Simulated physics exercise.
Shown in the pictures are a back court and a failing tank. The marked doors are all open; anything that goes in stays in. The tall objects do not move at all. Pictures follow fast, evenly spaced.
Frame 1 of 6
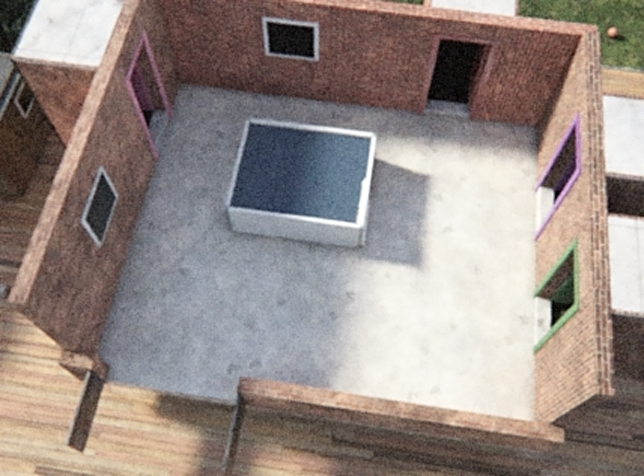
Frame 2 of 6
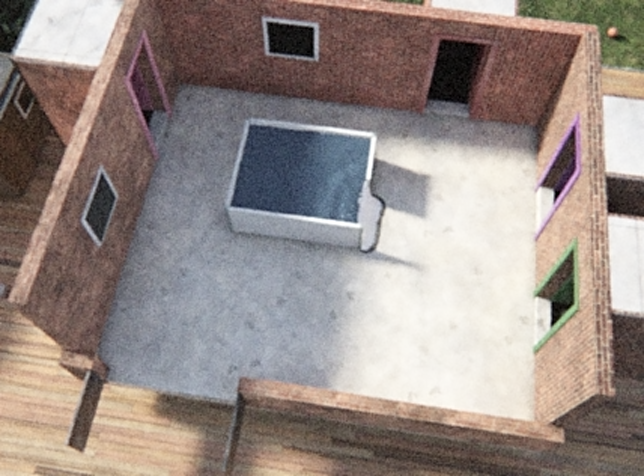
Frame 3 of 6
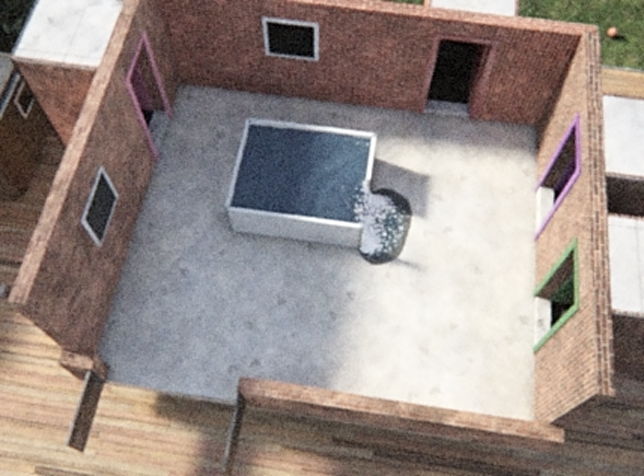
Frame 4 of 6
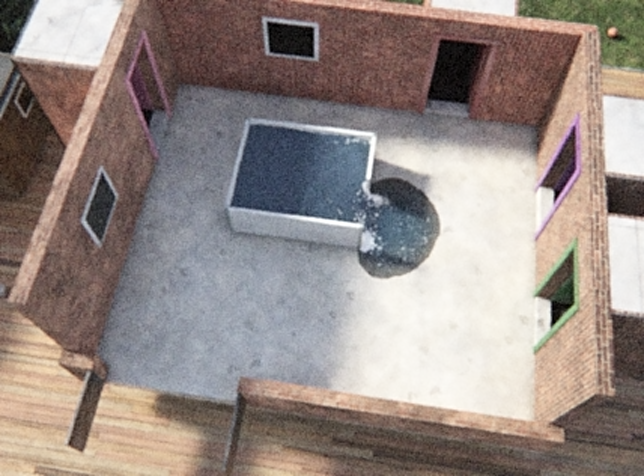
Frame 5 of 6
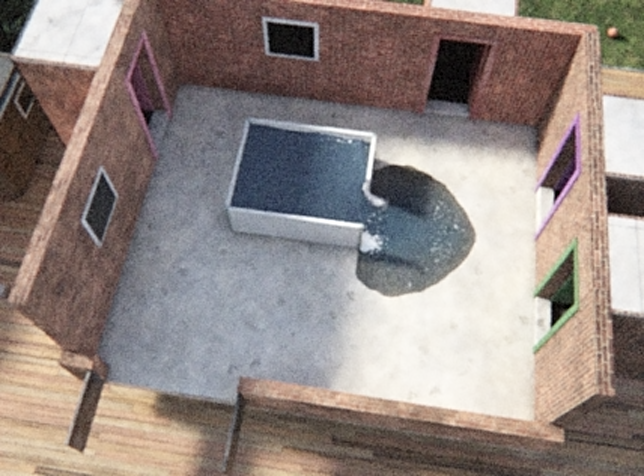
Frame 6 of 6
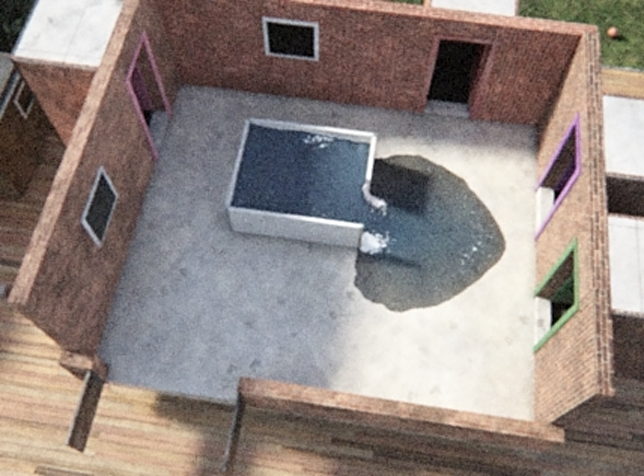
In a brick-walled court, water pours from a white tank's right side and spreads rightward.
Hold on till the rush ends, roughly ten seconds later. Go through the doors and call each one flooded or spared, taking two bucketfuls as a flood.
Green door: Flooded, pink door: Spared, red door: Spared, purple door: Spared.
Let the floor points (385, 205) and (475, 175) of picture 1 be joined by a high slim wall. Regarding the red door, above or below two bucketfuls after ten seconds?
Taken separately, red falls below the limit.
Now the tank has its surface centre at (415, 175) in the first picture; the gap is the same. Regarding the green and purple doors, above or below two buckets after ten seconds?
Checking each door, the green door crosses the line and the purple door crosses the line.
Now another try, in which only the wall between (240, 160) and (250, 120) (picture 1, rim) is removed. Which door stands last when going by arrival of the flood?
The one in green.
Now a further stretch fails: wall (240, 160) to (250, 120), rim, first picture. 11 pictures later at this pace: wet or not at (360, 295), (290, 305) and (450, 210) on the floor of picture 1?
Taken in turn they're unwetted, unwetted and unwetted.
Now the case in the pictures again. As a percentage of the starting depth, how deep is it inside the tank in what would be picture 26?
Close to 46 in a hundred.
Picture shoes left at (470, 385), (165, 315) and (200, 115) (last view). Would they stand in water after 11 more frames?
As listed, the points end up soaked, high and dry and high and dry.
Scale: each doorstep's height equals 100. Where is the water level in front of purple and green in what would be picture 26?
Some 80 percent and then some 260 percent.
A moment on, water covers 30 % of the floor; the green door under two buckets in, the pink door not reached, the red door not reached, the purple door wet at the sill, nothing in.
Next, water covers 35 % of the floor; the green door over two buckets in, the pink door not reached, the red door wet at the sill, nothing in, the purple door wet at the sill, nothing in.
Then, water covers 40 % of the floor; the green door far over two buckets in, the pink door not reached, the red door wet at the sill, nothing in, the purple door under two buckets in.
Later, water covers 85 % of the floor; the green door far over two buckets in, the pink door wet at the sill, nothing in, the red door wet at the sill, nothing in, the purple door under two buckets in.
In the end, water covers 95 % of the floor; the green door far over two buckets in, the pink door wet at the sill, nothing in, the red door wet at the sill, nothing in, the purple door under two buckets in.
